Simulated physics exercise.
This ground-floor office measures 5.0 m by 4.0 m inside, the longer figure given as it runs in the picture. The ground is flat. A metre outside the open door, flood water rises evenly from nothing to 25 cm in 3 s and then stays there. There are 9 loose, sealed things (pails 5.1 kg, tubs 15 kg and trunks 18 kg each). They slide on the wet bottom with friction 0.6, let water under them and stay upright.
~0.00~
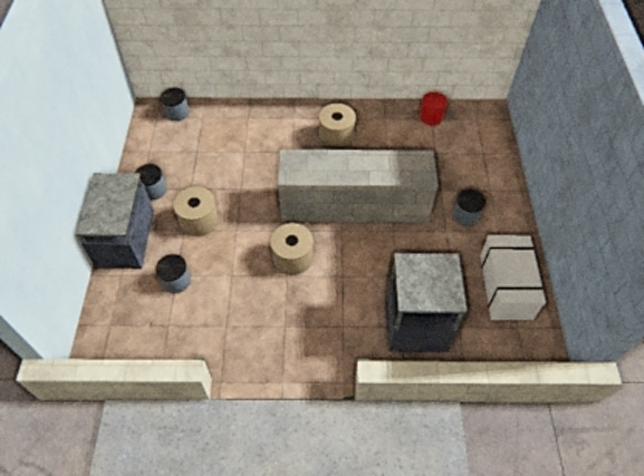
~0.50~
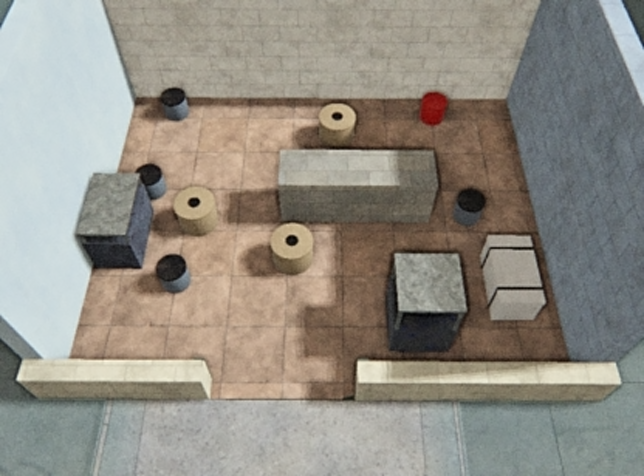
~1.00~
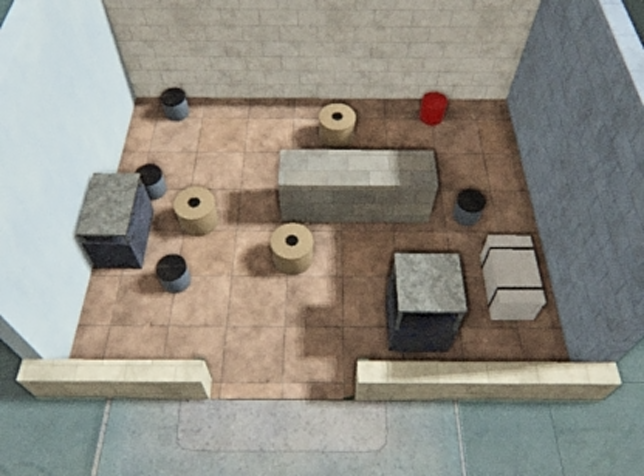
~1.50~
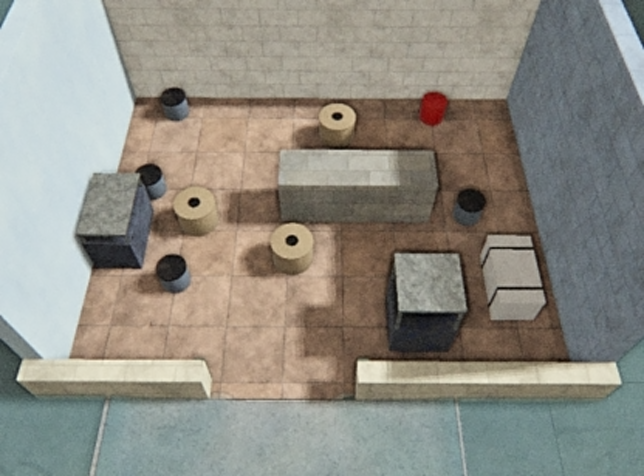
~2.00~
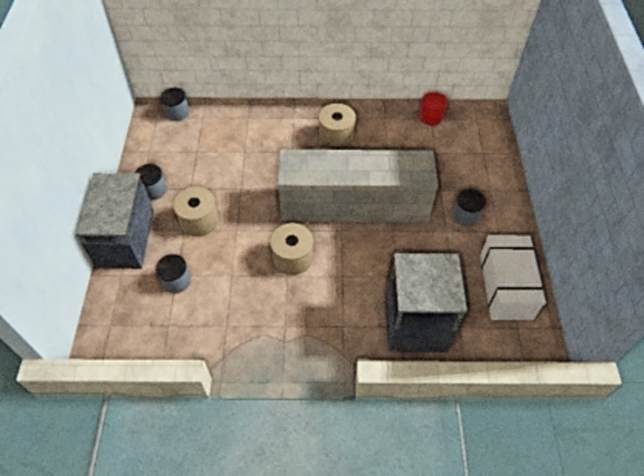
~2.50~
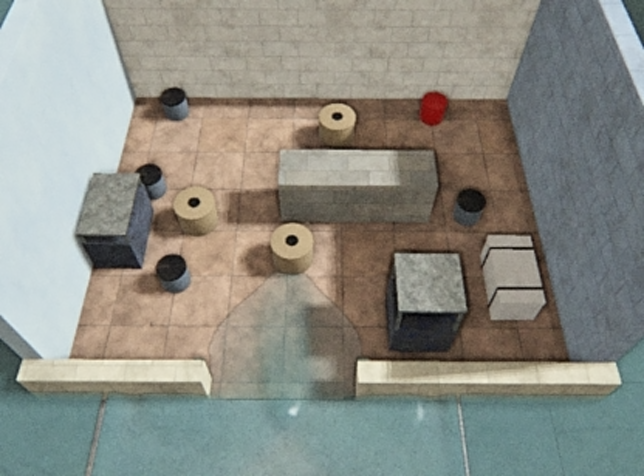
Water spreads across the ground outside a walled room of tubs, grey-topped trunks and a red pail, then passes through the front opening and fans over the tiled floor, while the objects inside stay where they are.
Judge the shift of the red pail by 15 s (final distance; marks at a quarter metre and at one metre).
Red pail gets carried off.
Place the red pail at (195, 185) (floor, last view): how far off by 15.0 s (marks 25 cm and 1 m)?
It travels far.
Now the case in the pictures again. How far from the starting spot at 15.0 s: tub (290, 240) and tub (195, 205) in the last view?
In that order: 200 cm, 300 cm.
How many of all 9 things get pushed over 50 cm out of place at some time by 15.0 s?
I count 9.
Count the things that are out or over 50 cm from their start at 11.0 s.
I count 7.
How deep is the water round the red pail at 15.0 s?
About 18 cm.
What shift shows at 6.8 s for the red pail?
Roughly 0 cm by then.
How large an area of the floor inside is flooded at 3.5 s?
Roughly 4.5 m2.
After 3.5 s the red pail is near (435, 100), 0.0 m from its start, aground; 0 afloat.
After 6.8 s the red pail is near (435, 100), 0.0 m from its start, aground; 4 afloat.
After 11.0 s the red pail is near (408, 124), 0.6 m from its start, afloat; 8 afloat.
After 15.0 s the red pail is near (516, 224), 2.1 m from its start, afloat; 9 afloat.
